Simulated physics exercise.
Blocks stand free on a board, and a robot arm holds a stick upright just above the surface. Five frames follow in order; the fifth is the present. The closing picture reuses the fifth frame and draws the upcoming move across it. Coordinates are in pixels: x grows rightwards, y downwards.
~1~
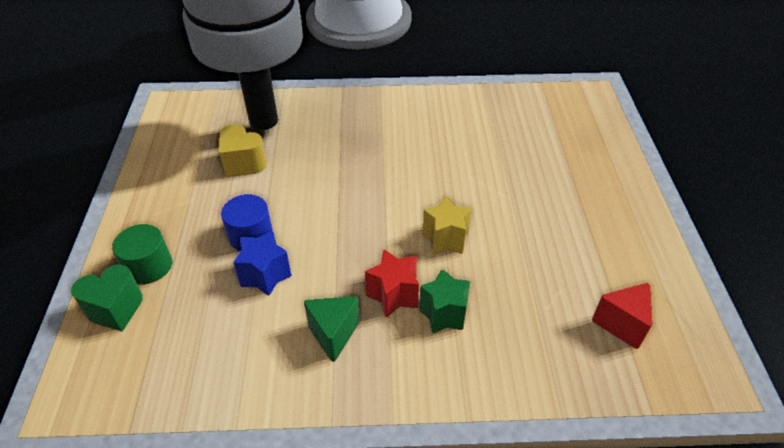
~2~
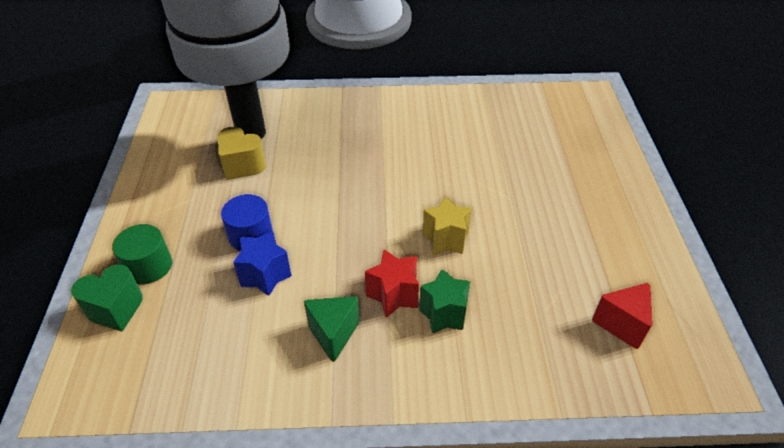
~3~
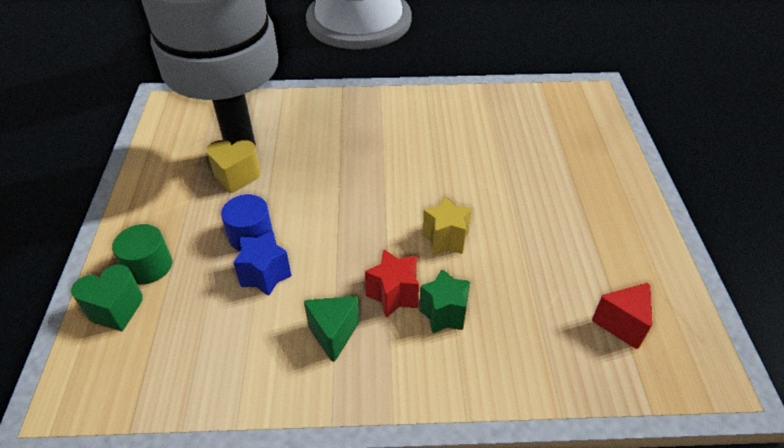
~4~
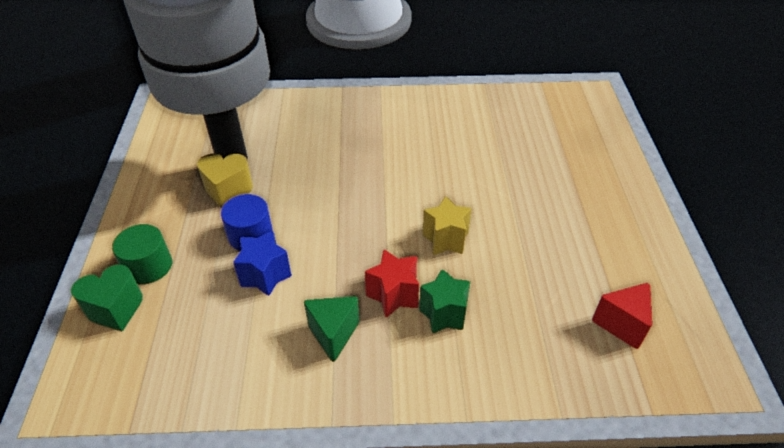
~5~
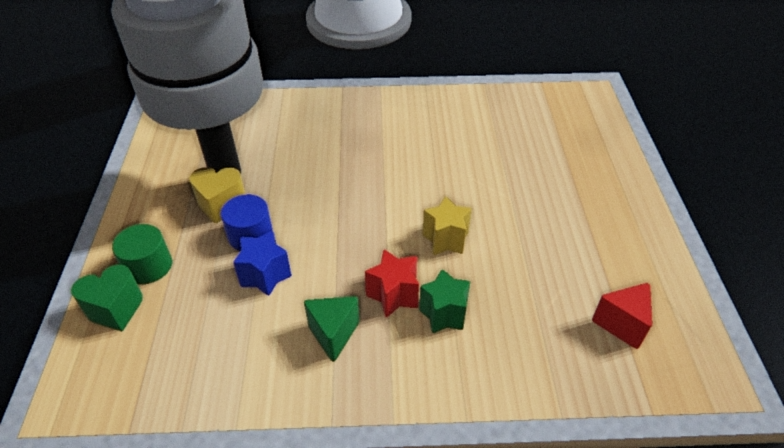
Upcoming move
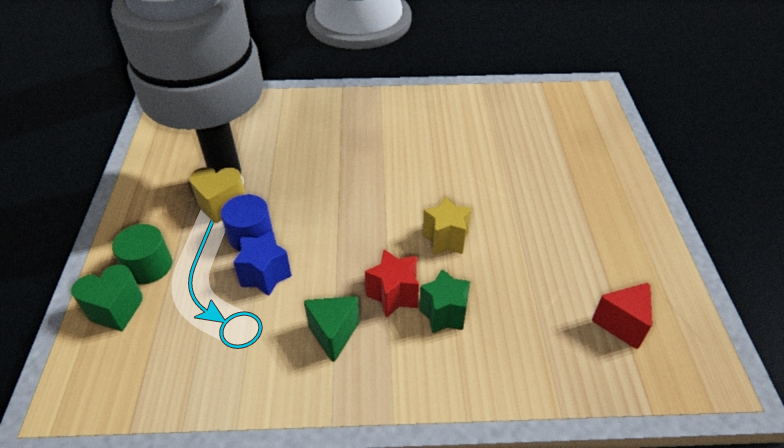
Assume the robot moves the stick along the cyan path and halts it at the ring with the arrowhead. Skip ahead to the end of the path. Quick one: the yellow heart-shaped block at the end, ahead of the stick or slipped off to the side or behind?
The yellow heart-shaped block is left behind or beside.
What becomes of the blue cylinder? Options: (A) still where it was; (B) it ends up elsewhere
The answer is B.
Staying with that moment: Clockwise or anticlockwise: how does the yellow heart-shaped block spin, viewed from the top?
Bird's-eye view: Clockwise.
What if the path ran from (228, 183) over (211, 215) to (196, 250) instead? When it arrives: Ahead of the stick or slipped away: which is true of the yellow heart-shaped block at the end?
At that point it is up front.
Drawn move, from (228, 183) by way of (208, 232) and (191, 289) to (241, 330).
On the path given first. One third of the way, stick (204, 223); yellow heart-shaped block (191, 233); blue cylinder (247, 219).
Two thirds of the way, stick (187, 280); green cylinder (132, 244); yellow heart-shaped block (169, 296); blue cylinder (247, 219).
At the end, stick (238, 321); green cylinder (132, 244); yellow heart-shaped block (173, 318), turned 35° clockwise; blue cylinder (247, 219); blue star-shaped block still.
